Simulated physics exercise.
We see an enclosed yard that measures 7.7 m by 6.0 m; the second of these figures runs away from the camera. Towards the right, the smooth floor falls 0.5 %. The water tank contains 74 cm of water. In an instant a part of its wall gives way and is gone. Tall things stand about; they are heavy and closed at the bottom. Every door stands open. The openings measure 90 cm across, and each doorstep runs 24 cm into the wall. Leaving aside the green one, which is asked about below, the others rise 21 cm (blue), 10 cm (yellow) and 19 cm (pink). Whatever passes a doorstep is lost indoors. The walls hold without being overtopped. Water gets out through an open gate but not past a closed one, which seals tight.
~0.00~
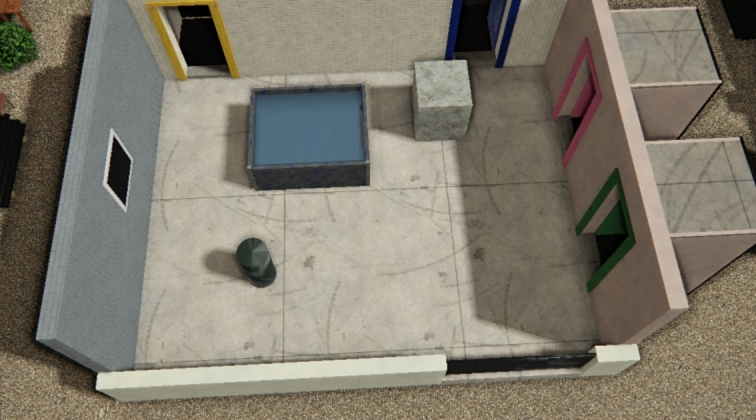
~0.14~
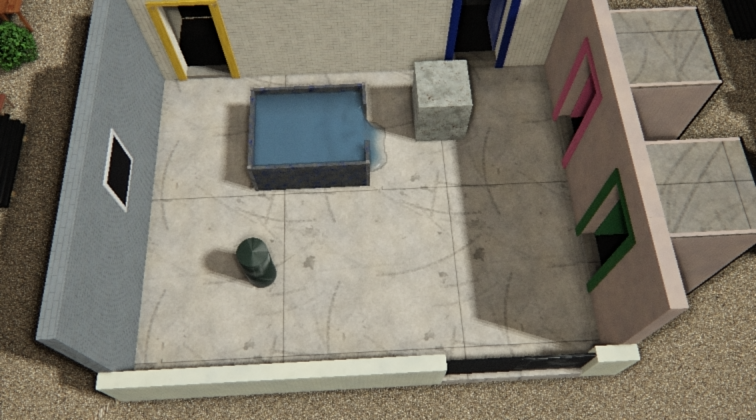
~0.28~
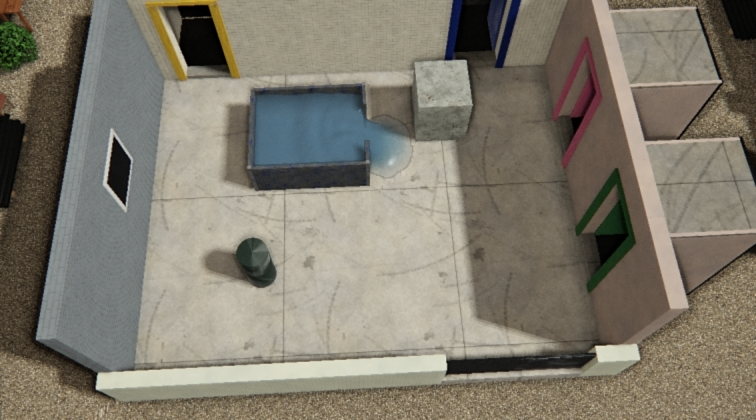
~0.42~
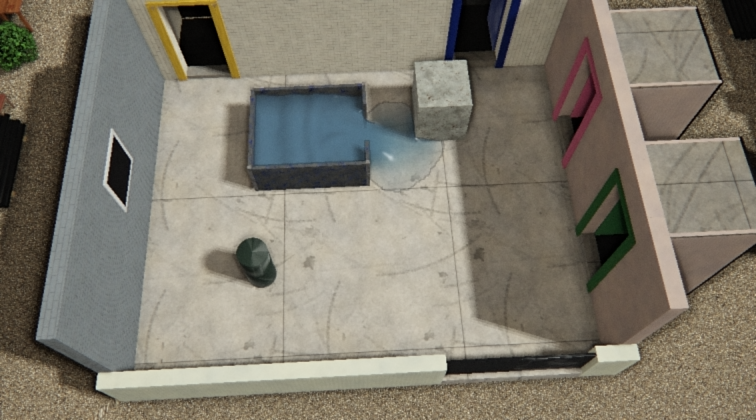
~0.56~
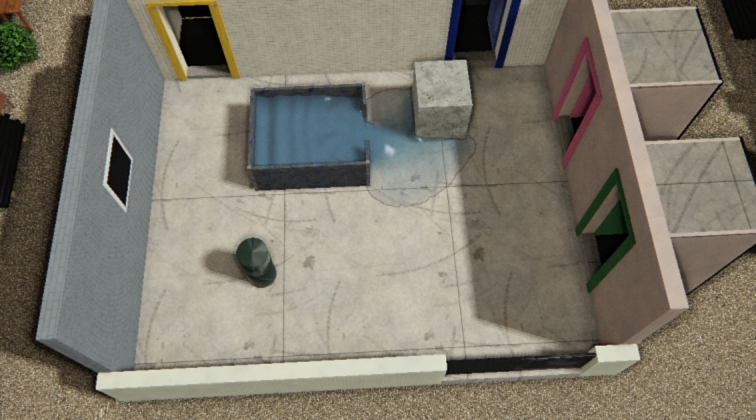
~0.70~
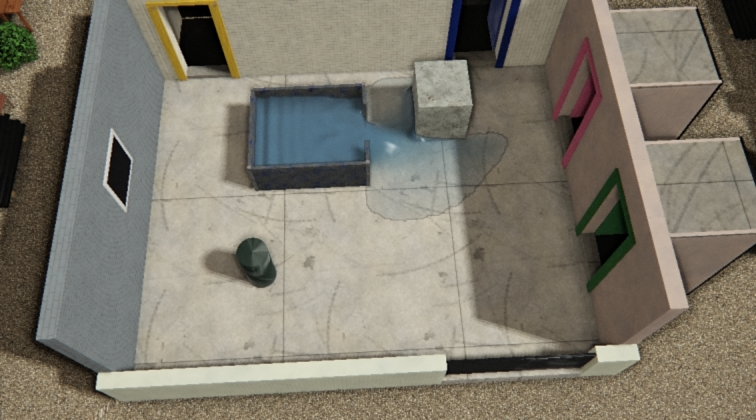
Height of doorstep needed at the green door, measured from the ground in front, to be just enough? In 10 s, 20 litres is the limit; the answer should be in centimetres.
Approximately 12 cm.
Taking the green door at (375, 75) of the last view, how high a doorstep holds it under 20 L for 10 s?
Roughly 23 cm, give or take.
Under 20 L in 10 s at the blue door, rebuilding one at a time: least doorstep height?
Blue would need about 6.0 cm on its own.
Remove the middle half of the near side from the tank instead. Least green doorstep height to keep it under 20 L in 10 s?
About 9.0 centimetres.
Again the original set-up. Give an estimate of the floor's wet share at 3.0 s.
Roughly 45 percent.
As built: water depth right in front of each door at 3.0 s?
At the green door the depth is 15 cm, at blue 4 cm, at yellow 3 cm and at pink 13 cm.
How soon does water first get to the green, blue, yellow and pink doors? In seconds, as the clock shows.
Green = 1.8 s, blue = 1.4 s, yellow = 2.6 s, pink = 1.0 s.
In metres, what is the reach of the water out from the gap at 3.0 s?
About 5.6 m.
After 1.4 s water covers 20 % of the floor, deepest (48 cm) near (412, 132); it has not reached the green door.
After 3.0 s water covers 45 % of the floor, deepest (34 cm) near (594, 346); 15 cm at the green door, 7 litres in over its 14 cm doorstep.
After 10.0 s water covers 100 % of the floor, deepest (10 cm) near (585, 358); 9 cm at the green door, 10 litres in over its 14 cm doorstep.
At the green door as built, the water arrived by 1.8 s and peaked near 18 cm at 2.4 s.
Run again over the same 10 s with other heights there, 37 litres in over 10 cm, 12 litres over 13.5 cm. The limit of 20 litres is kept from about 12 cm up.
